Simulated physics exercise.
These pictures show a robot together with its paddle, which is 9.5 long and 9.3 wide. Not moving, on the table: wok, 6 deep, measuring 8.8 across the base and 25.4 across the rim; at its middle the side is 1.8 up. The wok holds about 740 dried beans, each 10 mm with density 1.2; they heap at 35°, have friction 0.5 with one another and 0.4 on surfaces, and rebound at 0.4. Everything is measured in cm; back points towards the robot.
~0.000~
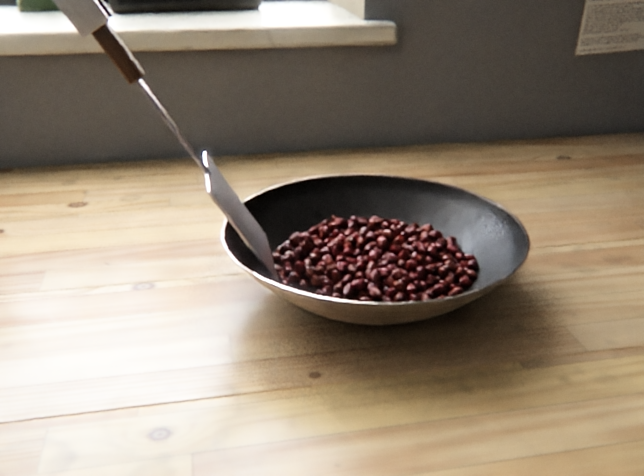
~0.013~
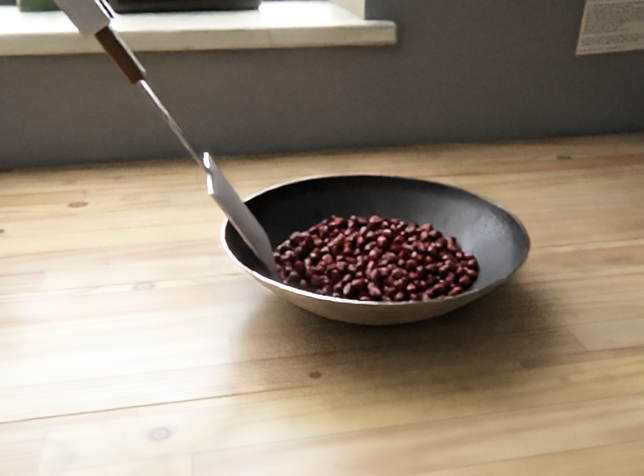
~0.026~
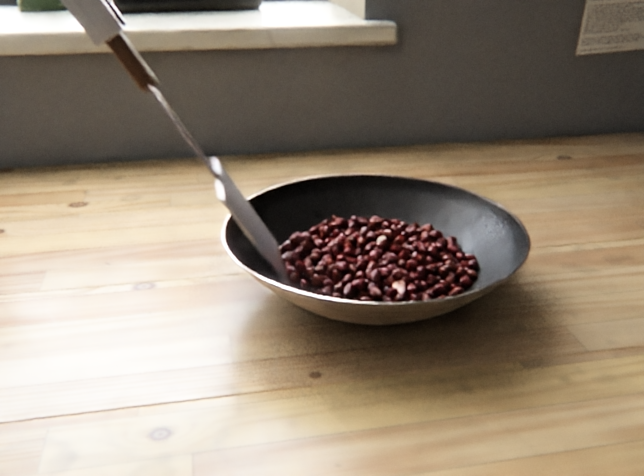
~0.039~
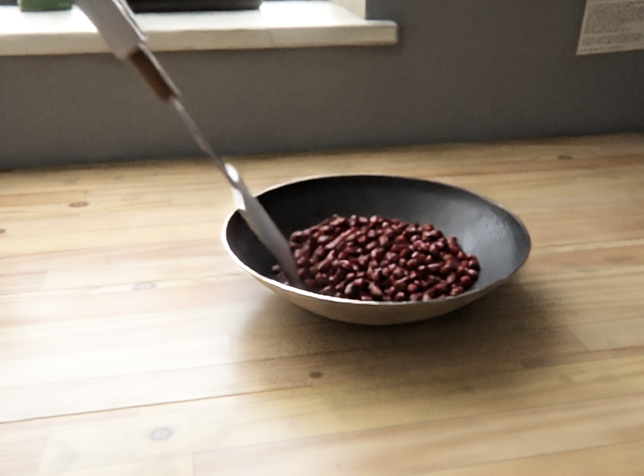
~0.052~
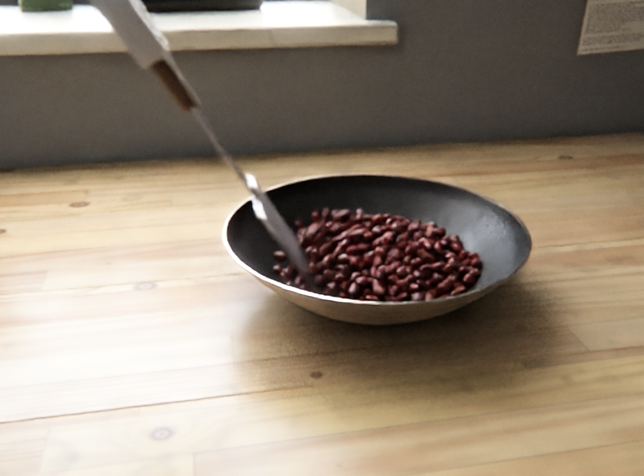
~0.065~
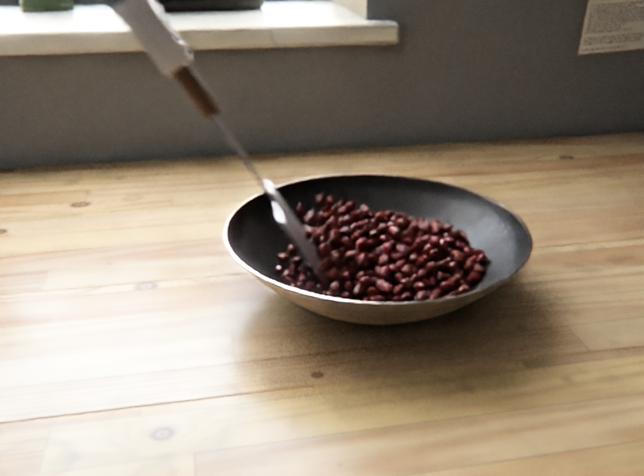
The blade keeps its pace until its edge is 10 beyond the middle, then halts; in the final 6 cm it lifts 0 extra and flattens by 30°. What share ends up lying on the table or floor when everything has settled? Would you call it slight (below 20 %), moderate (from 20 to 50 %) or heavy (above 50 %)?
I would call it heavy.
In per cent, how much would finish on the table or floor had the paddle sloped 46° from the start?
60 %.
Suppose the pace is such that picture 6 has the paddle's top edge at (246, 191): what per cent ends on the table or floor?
Roughly 50 per cent.
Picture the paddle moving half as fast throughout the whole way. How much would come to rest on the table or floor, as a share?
45 per cent, about.
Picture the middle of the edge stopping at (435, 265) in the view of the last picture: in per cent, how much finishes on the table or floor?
Approximately 25 per cent, I reckon.
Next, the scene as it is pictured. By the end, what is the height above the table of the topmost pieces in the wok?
Some 6.5 cm above the table.
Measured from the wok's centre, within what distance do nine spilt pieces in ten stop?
That's near 45 cm.
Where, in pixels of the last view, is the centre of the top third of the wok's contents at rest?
You'll find it at about (435, 253).
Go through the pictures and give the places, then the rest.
The first picture shows paddle top edge at (206, 170), sloping 59°; upper third of the load around (374, 254), from x 275 to 475, top at y 220; 742 in the wok.
The second picture shows paddle top edge at (208, 172), sloping 59°; upper third of the load around (374, 254), from x 275 to 475, top at y 220.
The third picture shows paddle top edge at (218, 177), sloping 59°; upper third of the load around (374, 254), from x 275 to 475, top at y 220.
The fourth picture shows paddle top edge at (235, 186), sloping 59°; upper third of the load around (375, 254), from x 275 to 475, top at y 220.
The fifth picture shows paddle top edge at (255, 194), sloping 59°; upper third of the load around (374, 246), from x 275 to 475, top at y 215.
The sixth picture shows paddle top edge at (273, 199), sloping 59°; upper third of the load around (380, 242), from x 280 to 480, top at y 200; 742 in the wok.
By 0.11 s, sloping 59°, highest piece 12 above the table; 739 in the wok, 3 on the blade or in flight.
By 0.15 s, sloping 51°, highest piece 16 above the table; 721 in the wok, 21 on the blade or in flight.
By 0.37 s, sloping 29°, highest piece 12 above the table; 288 in the wok, 177 on the table or floor, 277 on the blade or in flight.
By 1.42 s, sloping 29°, highest piece 7 above the table; 454 on the table or floor, 288 in the wok.
Final count, 454 on the table or floor, 288 in the wok. That is 61 % on the table or floor.
